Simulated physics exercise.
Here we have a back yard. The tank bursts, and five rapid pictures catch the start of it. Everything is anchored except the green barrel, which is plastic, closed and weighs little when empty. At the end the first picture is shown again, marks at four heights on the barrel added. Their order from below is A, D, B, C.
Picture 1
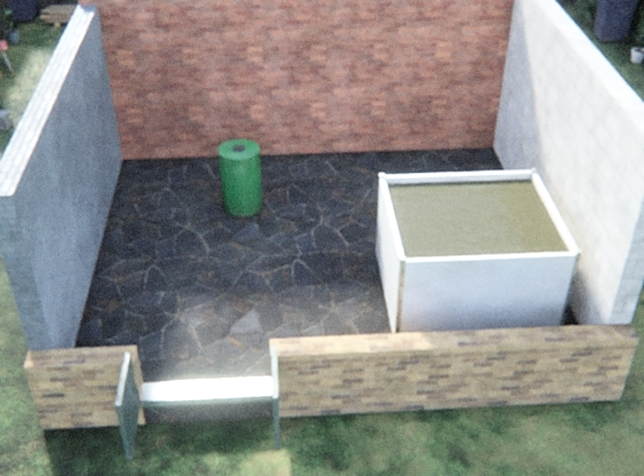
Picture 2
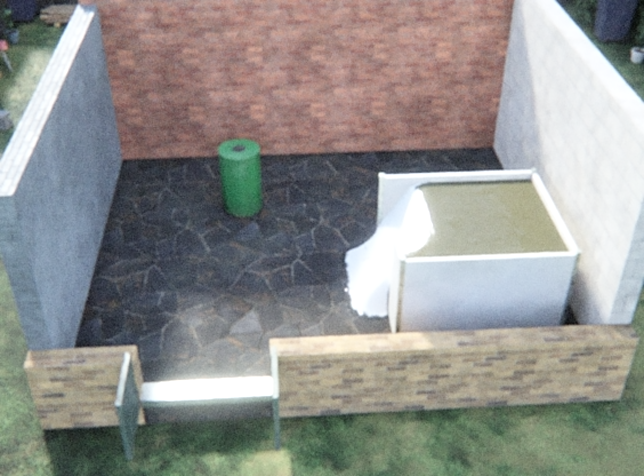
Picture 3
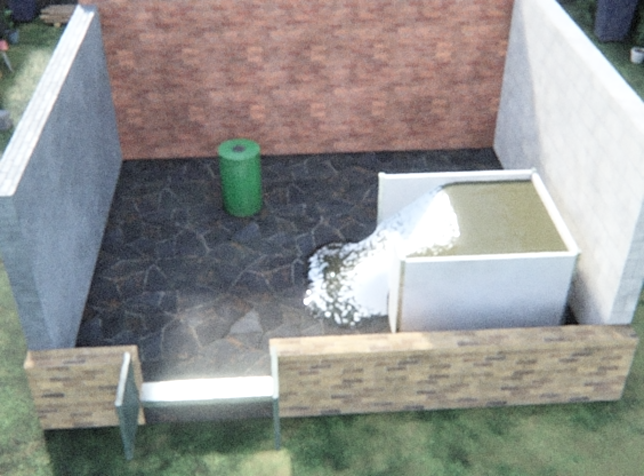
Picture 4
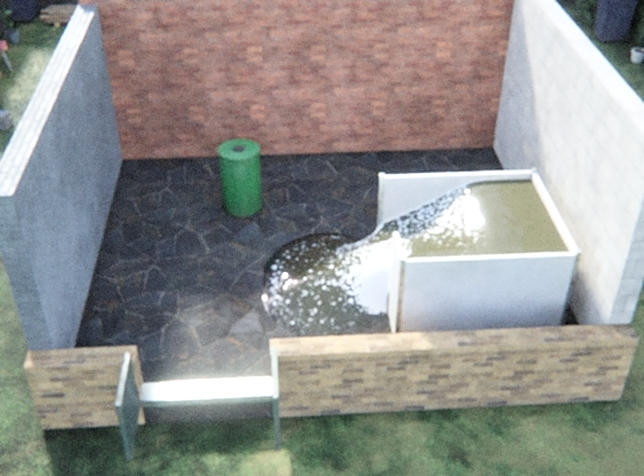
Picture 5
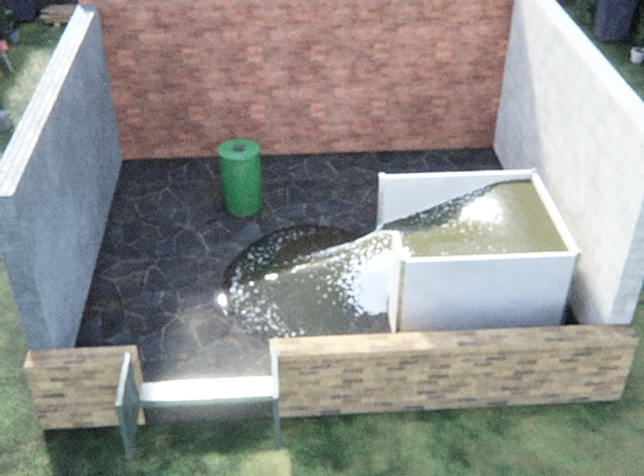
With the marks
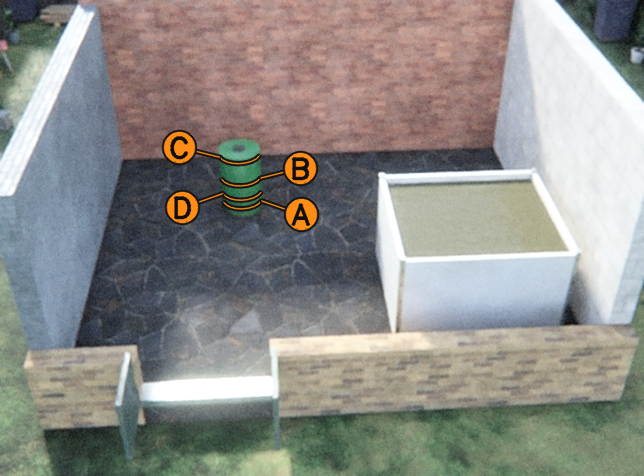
Murky water burst from the left side of a full white tank in a walled back yard, then spread in a foamy, widening pool across the dark stone ground, while the green barrel stood still.
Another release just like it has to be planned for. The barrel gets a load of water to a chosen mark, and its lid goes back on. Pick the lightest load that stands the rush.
That is level B.
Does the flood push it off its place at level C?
No, that is safe.
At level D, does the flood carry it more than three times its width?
No.
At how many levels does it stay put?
Two of the four.
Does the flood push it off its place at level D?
Yes, that goes wrong.
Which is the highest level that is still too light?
It is D.
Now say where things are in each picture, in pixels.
Lid of the green barrel at (239, 149); tank full, its middle at (473, 218); open gate at (204, 346), in the first picture.
In the second picture, 2 % of the ground wet, in view closest to the barrel at (356, 249).
In the third picture, 6 % of the ground wet, in view closest to the barrel at (330, 244).
In the fourth picture, 10 % of the ground wet, in view closest to the barrel at (305, 238).
Lid of the green barrel at (239, 149); 15 % of the ground wet, in view closest to the barrel at (270, 237), in the fifth picture.
On the marked copy, A at (242, 208); B at (240, 185); C at (239, 163); D at (241, 200); from the bottom up A, D, B, C.
With A, it is pushed about 3 times its own width away.
With B, it does not move.
With C, it does not move.
With D, it is pushed about its own width away.
